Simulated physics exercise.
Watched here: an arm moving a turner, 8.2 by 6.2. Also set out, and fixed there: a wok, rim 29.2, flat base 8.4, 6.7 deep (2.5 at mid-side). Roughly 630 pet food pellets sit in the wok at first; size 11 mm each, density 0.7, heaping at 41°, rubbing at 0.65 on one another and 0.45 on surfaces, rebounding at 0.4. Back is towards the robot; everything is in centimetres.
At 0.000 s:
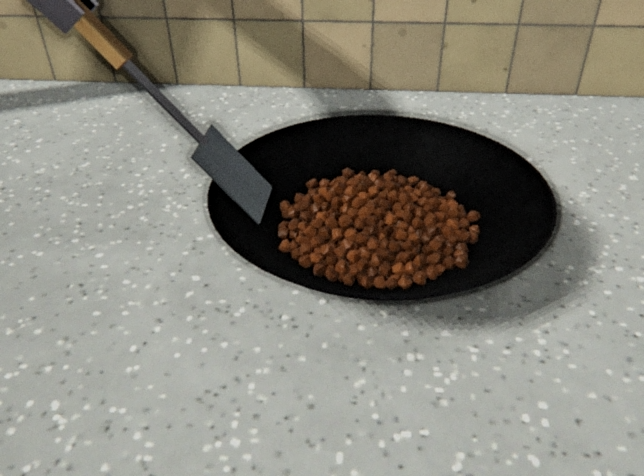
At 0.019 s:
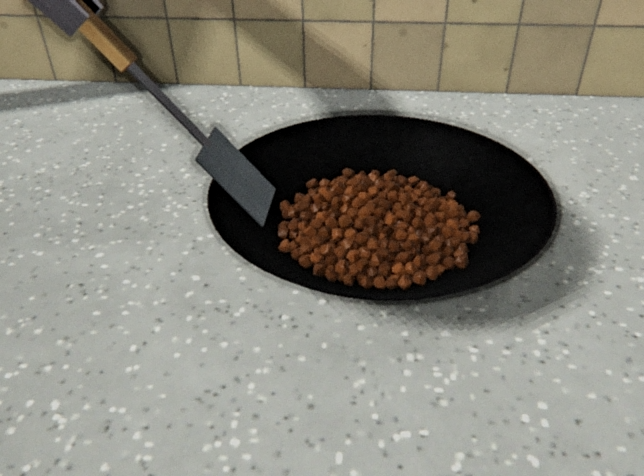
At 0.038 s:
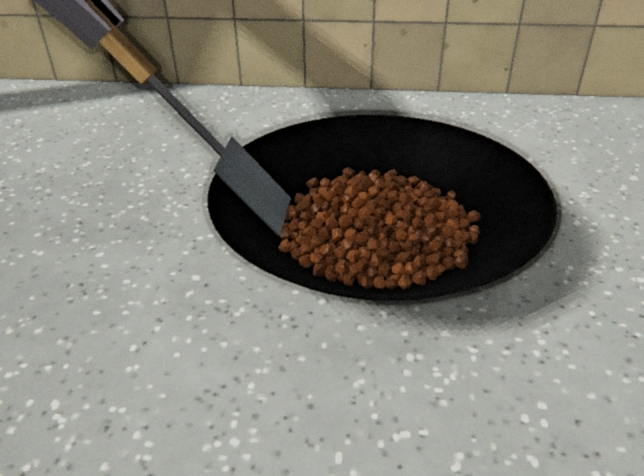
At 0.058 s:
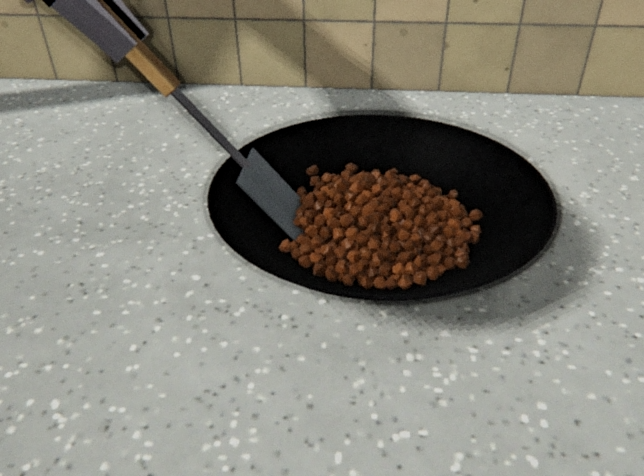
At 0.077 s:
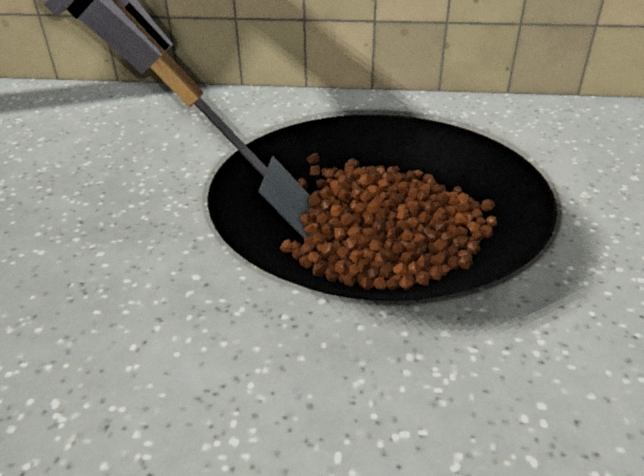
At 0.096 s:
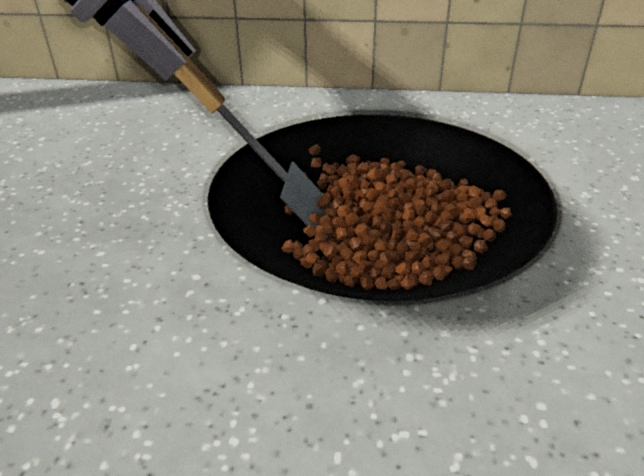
At first, a robotic arm holds a gray turner at the left side of a black wok, beside a heap of brown pellets. The turner then slides right into the heap, pushing pellets rightward, and by the end the heap is wider, with a few pellets scattered around the blade.
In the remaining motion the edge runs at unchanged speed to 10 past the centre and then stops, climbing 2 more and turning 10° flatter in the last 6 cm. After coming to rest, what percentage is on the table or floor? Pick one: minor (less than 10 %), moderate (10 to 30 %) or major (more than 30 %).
Major.
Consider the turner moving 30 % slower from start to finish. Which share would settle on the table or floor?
I'd expect near 30 per cent.
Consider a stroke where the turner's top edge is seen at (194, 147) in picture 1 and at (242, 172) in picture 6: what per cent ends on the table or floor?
Close to 20 in a hundred.
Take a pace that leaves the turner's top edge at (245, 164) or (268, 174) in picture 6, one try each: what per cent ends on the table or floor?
That comes to some 20 and some 30 percent, in that order.
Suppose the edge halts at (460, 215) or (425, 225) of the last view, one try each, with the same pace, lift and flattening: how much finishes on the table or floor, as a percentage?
I'd say roughly 20 per cent, then roughly 0 per cent.
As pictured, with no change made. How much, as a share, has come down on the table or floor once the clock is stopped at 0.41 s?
I'd put it at around 25 per cent.
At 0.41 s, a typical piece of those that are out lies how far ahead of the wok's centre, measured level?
The distance is around 24 cm.
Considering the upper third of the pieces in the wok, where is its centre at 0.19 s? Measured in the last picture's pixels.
It is centred at roughly (479, 191).
By 0.14 s, sloping 51°, highest piece 6 above the table; 629 in the wok.
By 0.19 s, sloping 48°, highest piece 8 above the table; 629 in the wok.
By 0.41 s, sloping 41°, highest piece 9 above the table; 374 in the wok, 158 on the table or floor, 97 on the blade or in flight.
By 1.46 s, sloping 41°, highest piece 7 above the table; 374 in the wok, 255 on the table or floor.
Final count, 374 in the wok, 255 on the table or floor. That is 41 % on the table or floor.
